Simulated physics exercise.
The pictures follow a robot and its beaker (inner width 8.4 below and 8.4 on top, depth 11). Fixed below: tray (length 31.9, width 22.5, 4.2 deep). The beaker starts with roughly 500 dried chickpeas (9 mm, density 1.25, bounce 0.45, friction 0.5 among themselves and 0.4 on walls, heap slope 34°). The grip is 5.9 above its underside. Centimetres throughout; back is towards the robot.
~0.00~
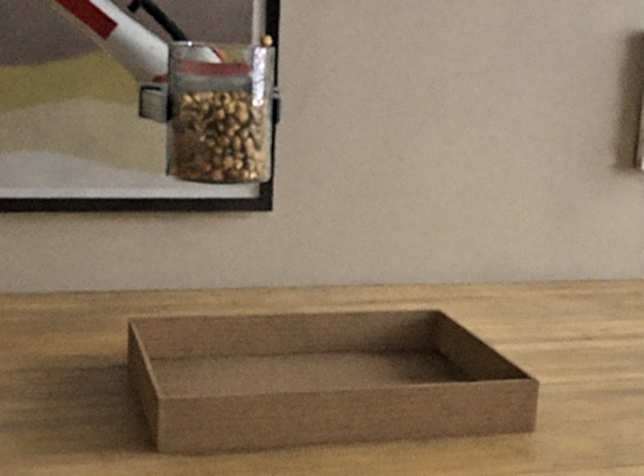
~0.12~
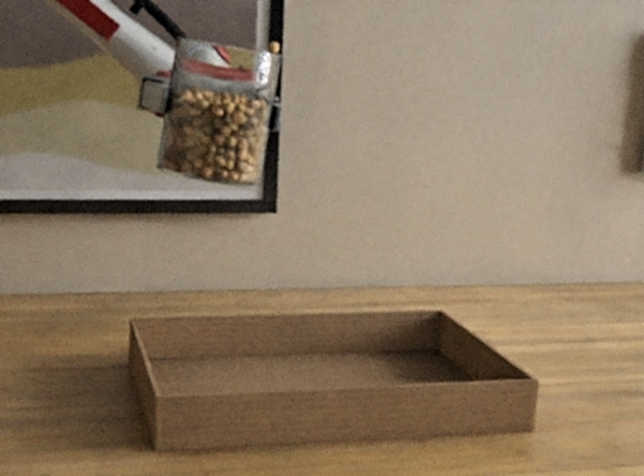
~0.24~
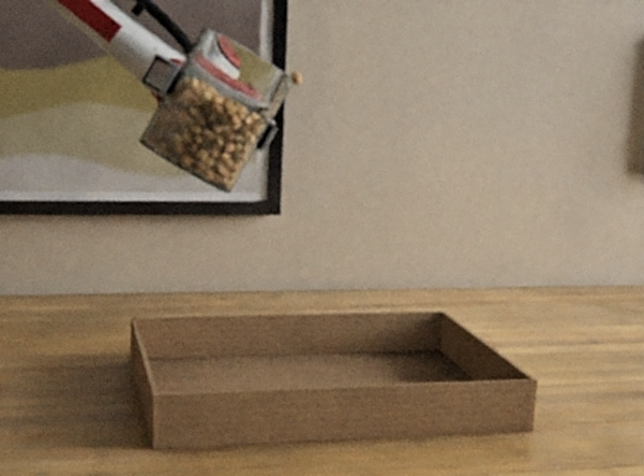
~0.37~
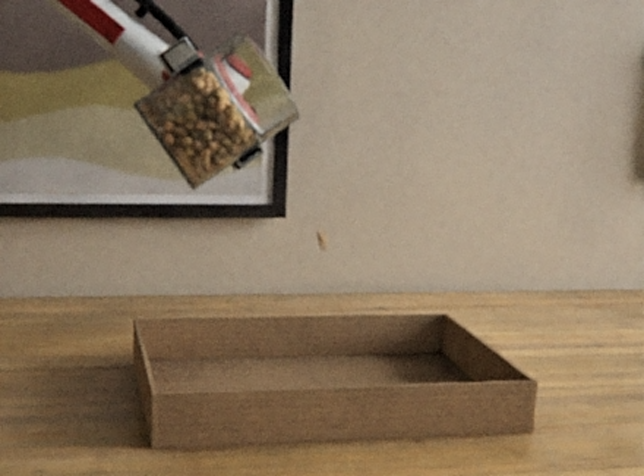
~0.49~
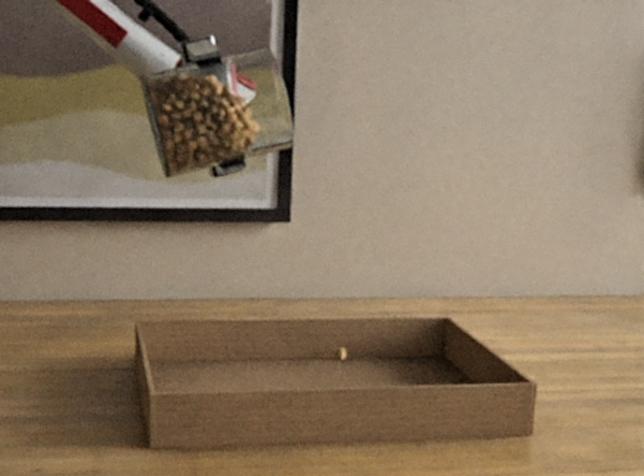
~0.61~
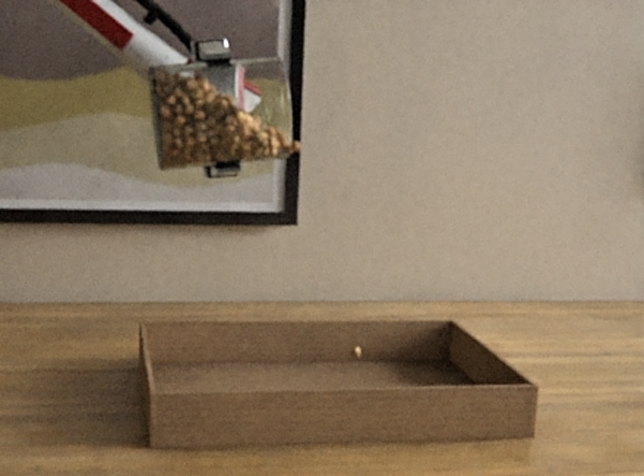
A robot arm tilted a clear beaker of dried chickpeas to the right until it lay almost on its side, and one chickpea dropped into the shallow brown tray on the wooden table below.
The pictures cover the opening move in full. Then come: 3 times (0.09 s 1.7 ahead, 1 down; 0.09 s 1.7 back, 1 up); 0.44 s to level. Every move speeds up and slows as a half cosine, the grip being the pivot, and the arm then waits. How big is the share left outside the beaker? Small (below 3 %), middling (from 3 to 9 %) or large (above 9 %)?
Outside the beaker the share is large, above 9 %.
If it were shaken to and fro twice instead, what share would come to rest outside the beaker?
In that case some 15 per cent.
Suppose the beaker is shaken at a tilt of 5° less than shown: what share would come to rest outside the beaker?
In that case some 10 per cent.
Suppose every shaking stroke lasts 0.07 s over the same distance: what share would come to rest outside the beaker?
Then about 25 per cent.
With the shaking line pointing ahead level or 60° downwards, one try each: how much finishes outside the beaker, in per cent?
About 40 and 5 per cent.
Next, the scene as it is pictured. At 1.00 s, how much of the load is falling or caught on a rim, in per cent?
About 5 per cent.
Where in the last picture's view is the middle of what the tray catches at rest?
Around (366, 389).
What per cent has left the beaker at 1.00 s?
Some 10 per cent.
After 1.00 s, tilted 83° forward, highest piece 27 above the table; 450 in the beaker, 26 in the tray, 26 in flight or on a rim.
After 1.39 s, tilted 34° forward, highest piece 29 above the table; 395 in the beaker, 104 in the tray, 3 in flight or on a rim.
After 1.79 s, level, highest piece 27 above the table; 395 in the beaker, 107 in the tray.
After 2.84 s, level, highest piece 27 above the table; 395 in the beaker, 107 in the tray.
In the end, 395 in the beaker, 107 in the tray. That is 21 % outside the beaker.
